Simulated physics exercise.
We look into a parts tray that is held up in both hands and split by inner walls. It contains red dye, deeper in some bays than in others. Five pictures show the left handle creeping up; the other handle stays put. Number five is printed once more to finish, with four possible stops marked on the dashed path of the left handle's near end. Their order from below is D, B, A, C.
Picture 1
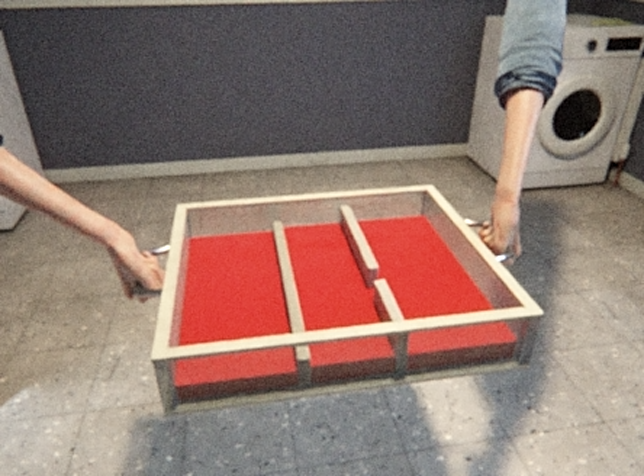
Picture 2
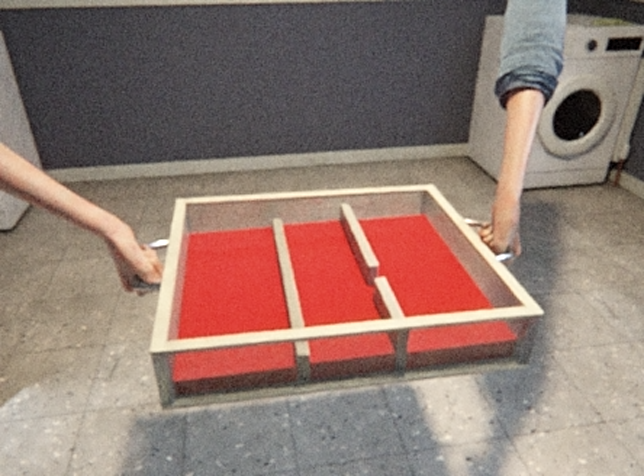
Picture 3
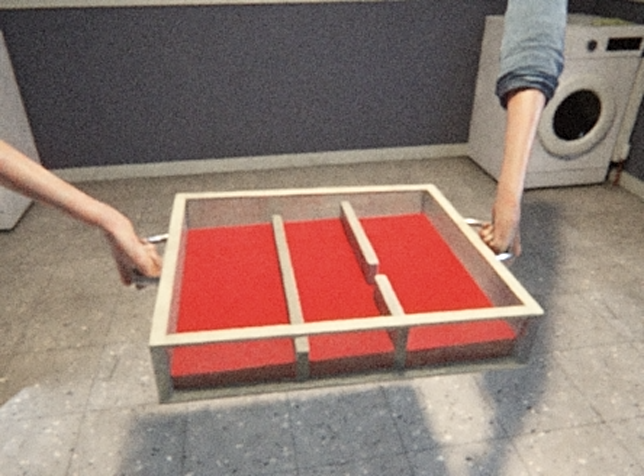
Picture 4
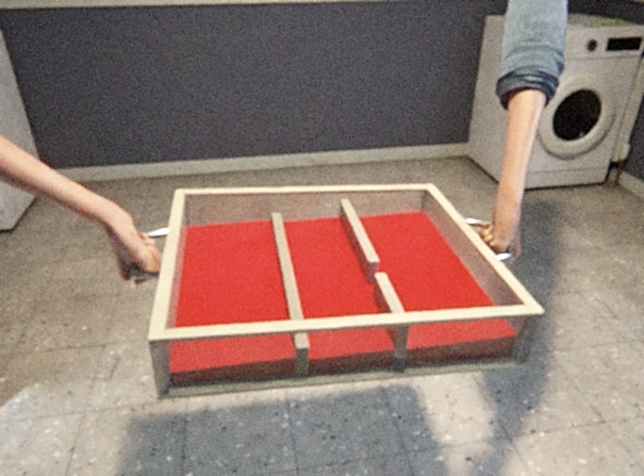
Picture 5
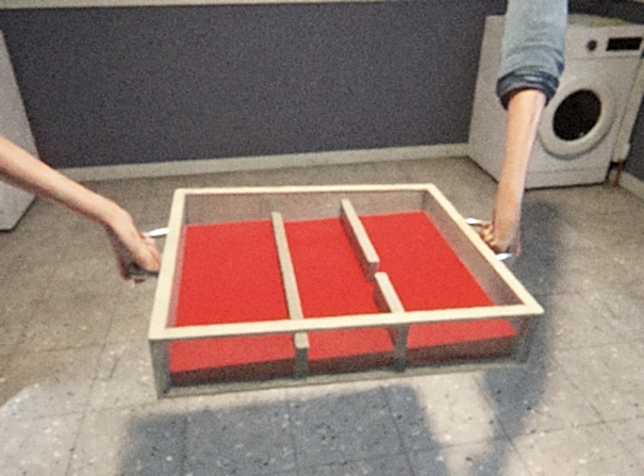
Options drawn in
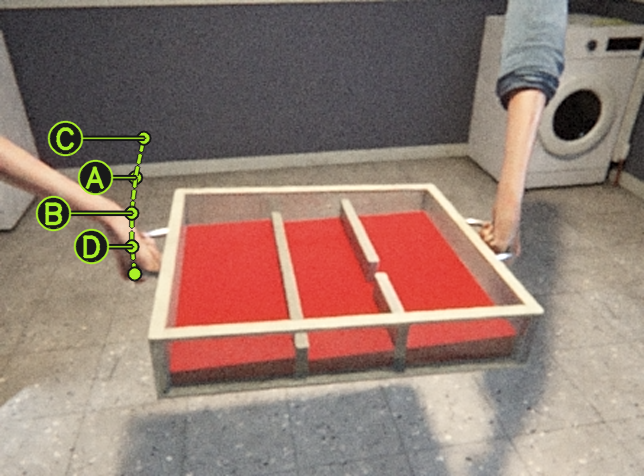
The clip opens on a pale-framed tray of red dye, split by inner walls and held by a hand at each side above a tiled floor, with a washing machine behind. The left hand slowly raises its end a little, tilting the tray slightly down to the right, and the red stays within its bays.
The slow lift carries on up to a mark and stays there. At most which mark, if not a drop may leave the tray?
It is A.
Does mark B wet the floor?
No, that is safe.
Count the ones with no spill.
Three.
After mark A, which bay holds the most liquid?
It is the right one.
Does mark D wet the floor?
No, not at all.
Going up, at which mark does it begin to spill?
That is mark C.
On the marked copy, A at (135, 177); B at (131, 213); C at (143, 138); D at (131, 246).
With A, nothing spills; the right bay holds the most.
With B, nothing spills; the right bay holds the most.
With C, about 11 % goes over the rim.
With D, nothing spills; the right bay holds the most.
